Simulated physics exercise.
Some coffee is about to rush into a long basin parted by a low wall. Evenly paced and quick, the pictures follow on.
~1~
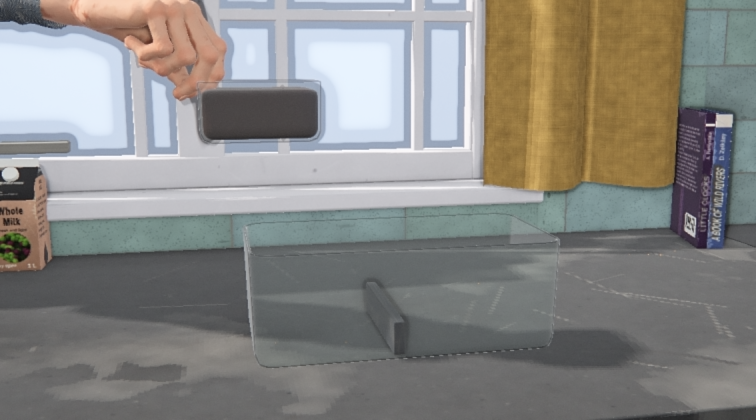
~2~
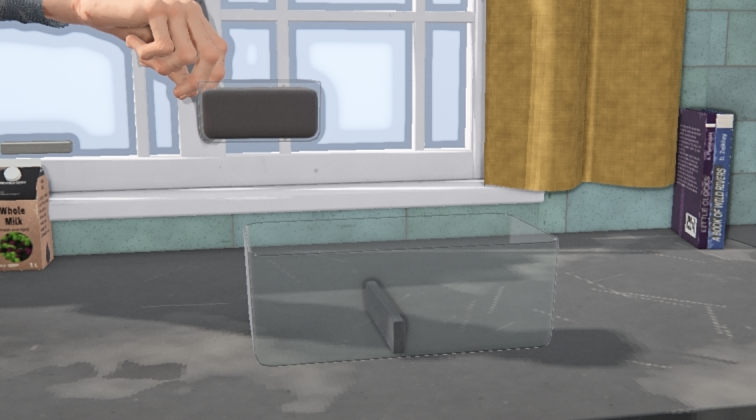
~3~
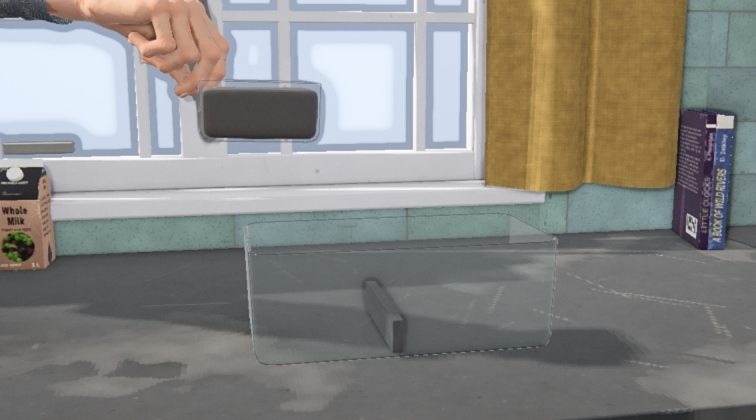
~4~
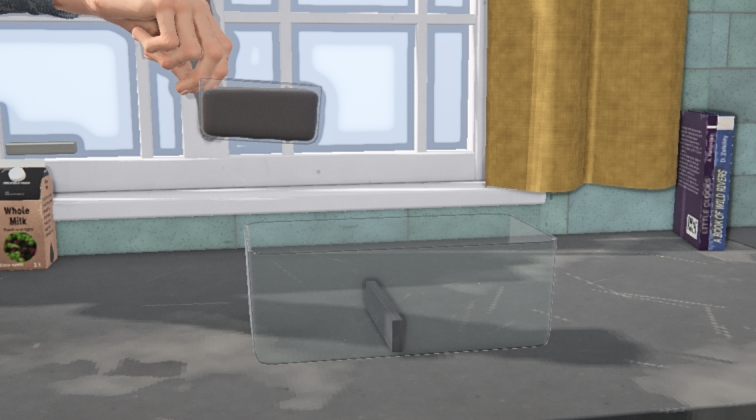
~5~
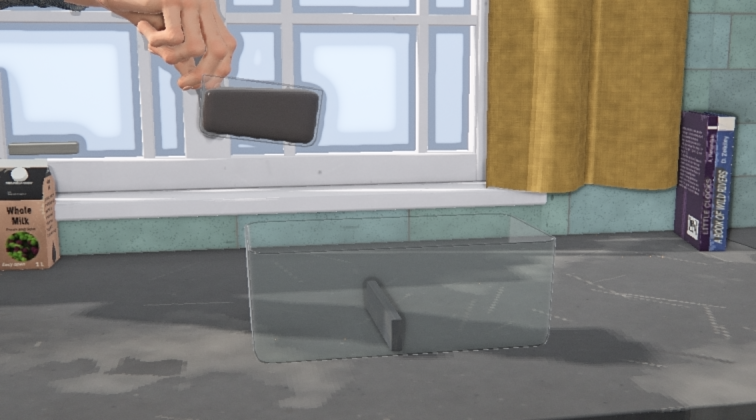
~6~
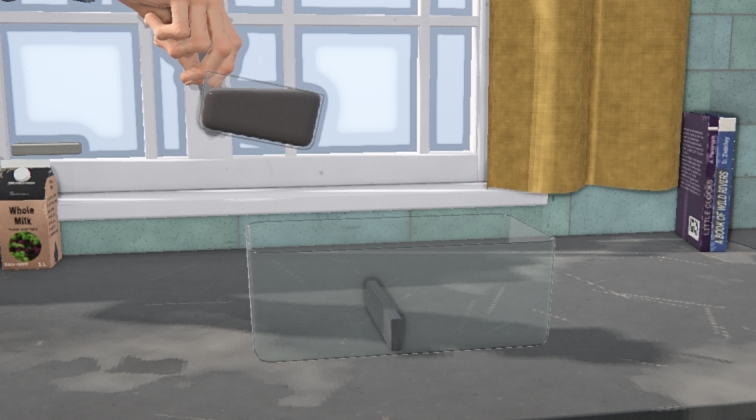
A hand slowly tilts a dark container slightly rightward above a clear, divided basin.
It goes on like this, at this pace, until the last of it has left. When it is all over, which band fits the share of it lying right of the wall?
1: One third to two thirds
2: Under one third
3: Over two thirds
The answer is 1.
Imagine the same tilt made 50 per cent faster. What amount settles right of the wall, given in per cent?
Around 50 per cent ends up there.
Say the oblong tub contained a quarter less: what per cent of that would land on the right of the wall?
The share comes to some 35 parts in a hundred.
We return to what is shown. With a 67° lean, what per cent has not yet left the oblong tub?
40 per cent or so.
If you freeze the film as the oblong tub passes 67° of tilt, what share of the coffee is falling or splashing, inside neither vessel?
Some 35 per cent, I'd say.
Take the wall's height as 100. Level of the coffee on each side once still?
Left of the wall 30 %, right of the wall 30 %.
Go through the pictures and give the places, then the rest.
Tilt 0°; pouring edge (316, 83); surface from (201, 91) to (314, 90); the long basin's rim runs from (247, 241) to (534, 228); the wall's top is at (384, 302), in the first frame.
Tilt 0°; pouring edge (316, 83); surface from (202, 91) to (313, 90), in the second frame.
Tilt 2°; pouring edge (317, 85); surface from (203, 90) to (314, 91), in the third frame.
Tilt 4°; pouring edge (317, 88); surface from (203, 91) to (315, 92), in the fourth frame.
Tilt 8°; pouring edge (319, 91); surface from (205, 91) to (315, 92), in the fifth frame.
Tilt 12°; pouring edge (320, 96); surface from (206, 92) to (318, 93), in the sixth frame.
A moment on, the oblong tub is tipped part way and 39 per cent is still to pour, 8 is left of the wall and 16 right of it.
Next, the oblong tub is tipped right over and 6 per cent is still to pour, 32 is left of the wall and 55 right of it.
Then the oblong tub is tipped right over and 0 per cent is still to pour, 43 is left of the wall and 56 right of it.
Later the oblong tub is tipped right over and 0 per cent is still to pour, 43 is left of the wall and 56 right of it.
Finally, 43 per cent lies left of the wall, 56 right of it and 1 outside.
